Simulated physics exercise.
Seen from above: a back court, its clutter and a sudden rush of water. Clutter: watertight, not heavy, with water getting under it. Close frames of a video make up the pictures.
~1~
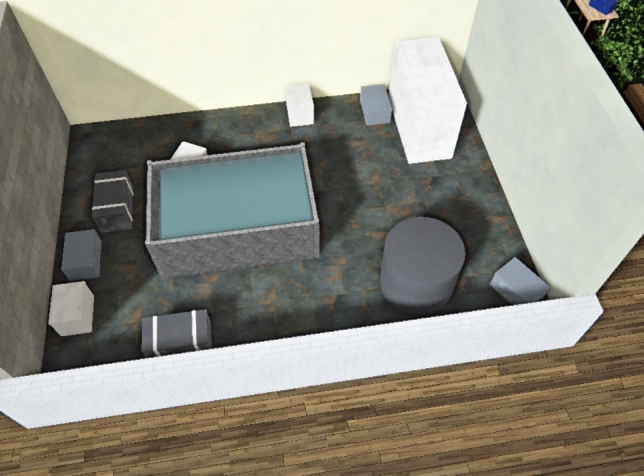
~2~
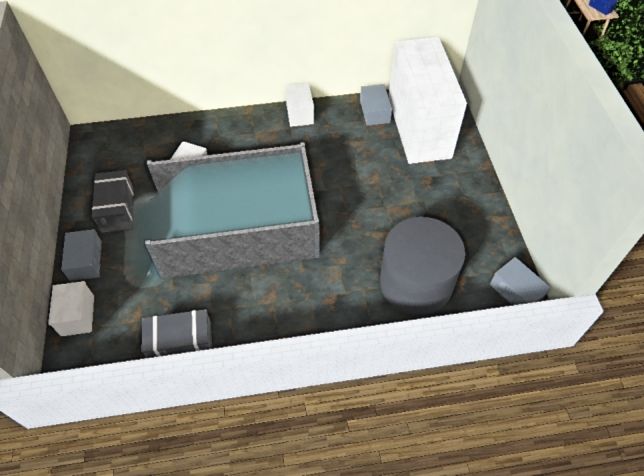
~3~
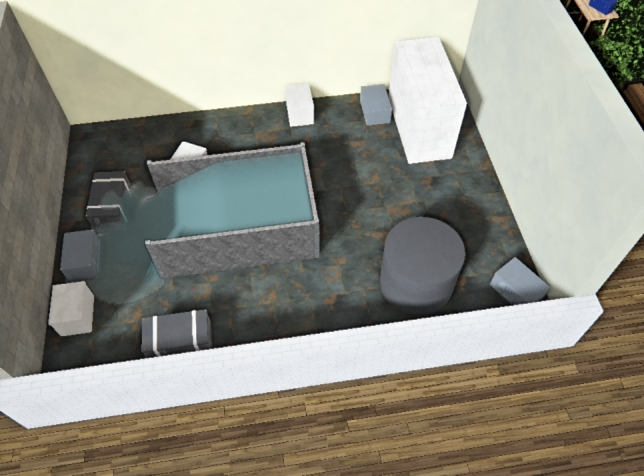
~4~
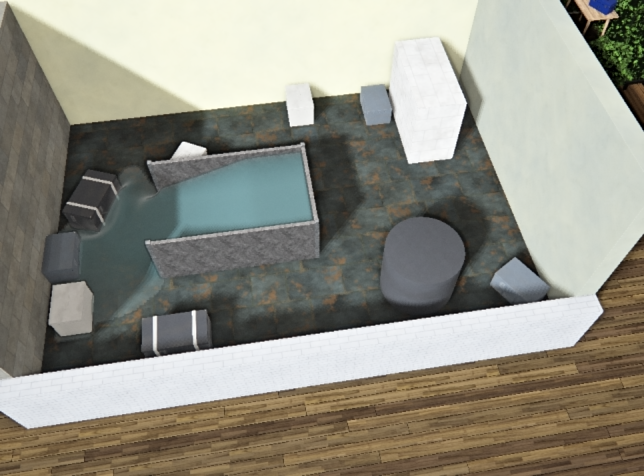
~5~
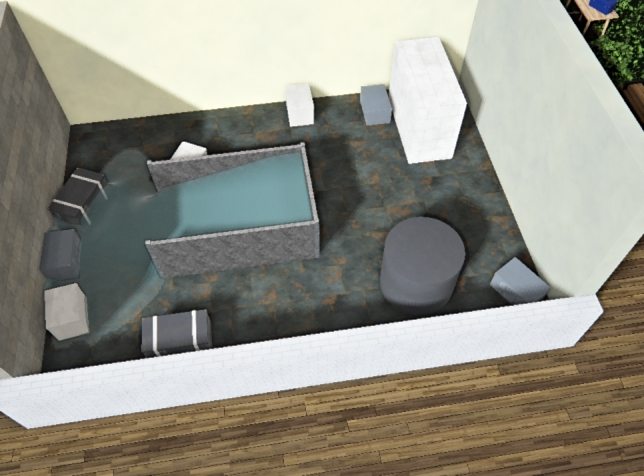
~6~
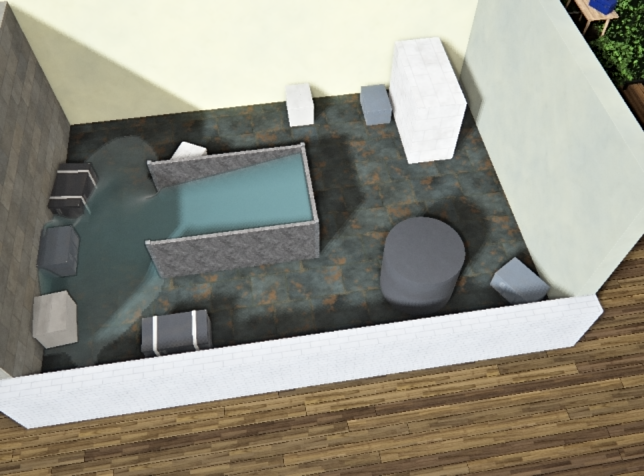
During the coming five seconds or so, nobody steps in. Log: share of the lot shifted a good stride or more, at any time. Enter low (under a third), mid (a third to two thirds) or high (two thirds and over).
High.
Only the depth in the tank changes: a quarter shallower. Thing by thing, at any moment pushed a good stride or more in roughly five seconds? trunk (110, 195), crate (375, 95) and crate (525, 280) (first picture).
Order as given: Displaced that much; not past it; not past it.
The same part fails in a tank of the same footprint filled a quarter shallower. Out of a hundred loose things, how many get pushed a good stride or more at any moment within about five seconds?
Something like 80 in a hundred of them.
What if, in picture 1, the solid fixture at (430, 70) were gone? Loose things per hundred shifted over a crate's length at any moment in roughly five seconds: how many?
The share works out near 100 per cent.
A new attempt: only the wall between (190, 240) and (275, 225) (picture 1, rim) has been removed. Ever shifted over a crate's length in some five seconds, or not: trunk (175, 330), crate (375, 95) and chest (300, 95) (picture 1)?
Working through them in order, the first gets shoved clear, the second not displaced that far and the last not displaced that far.
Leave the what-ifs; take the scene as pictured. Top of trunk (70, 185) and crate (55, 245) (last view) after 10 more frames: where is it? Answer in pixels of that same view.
Look for them close to (131, 117) and (51, 342).
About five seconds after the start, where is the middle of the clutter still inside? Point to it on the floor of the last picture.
I'd put it at roughly (346, 199).
A moment on, 2 of 8 are well off their spots; 1 afloat.
Next, 3 of 8 are well off their spots; 2 afloat.
Later, 6 of 8 are well off their spots; 4 afloat.
In the end, 7 of 8 are well off their spots, and 7 have been at some point; 5 afloat.
